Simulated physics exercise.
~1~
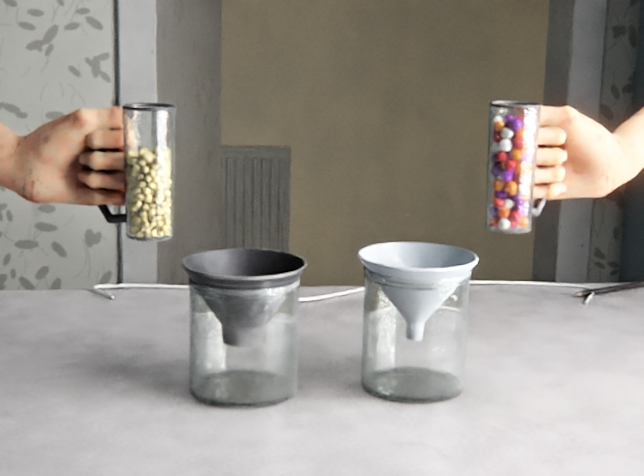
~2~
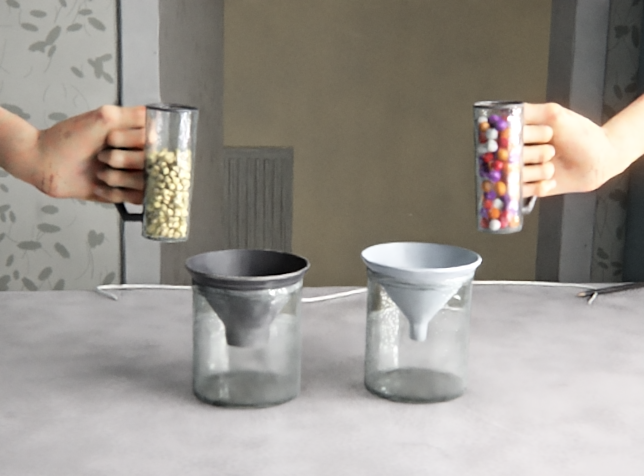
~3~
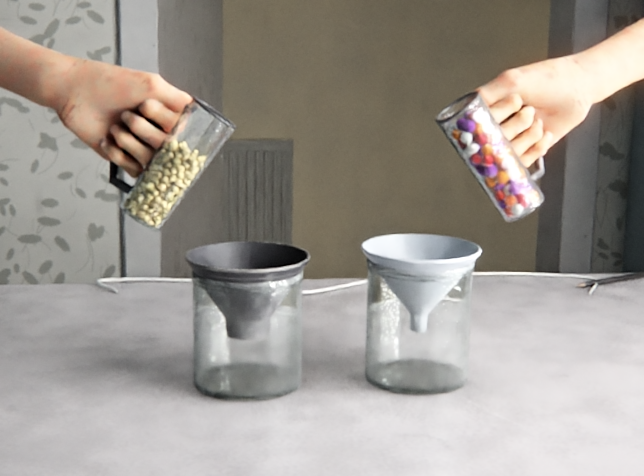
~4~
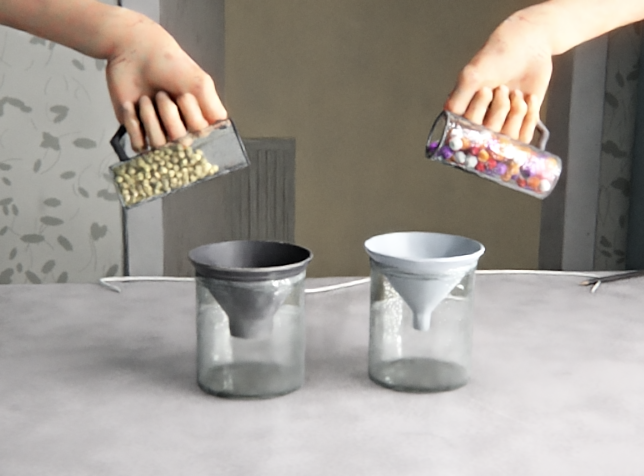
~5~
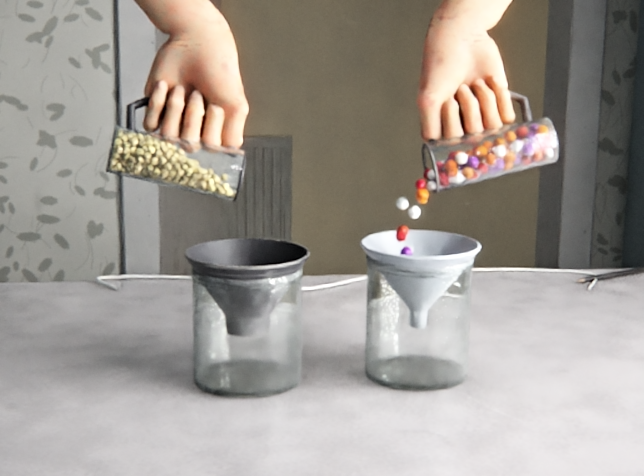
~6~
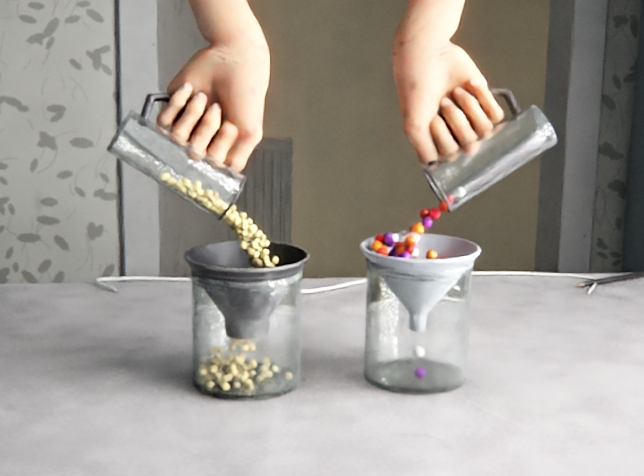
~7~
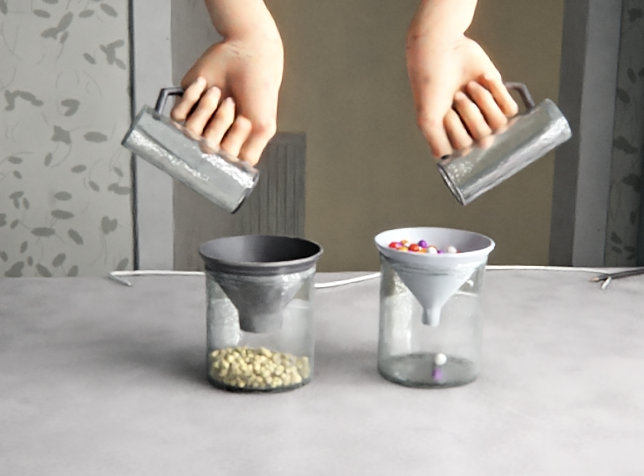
We see two hands tip clear cups over funnels set in glass jars until both cups are empty. The pale beans on the left all run down into their jar, while most of the colourful beads on the right stay stuck in the light funnel.
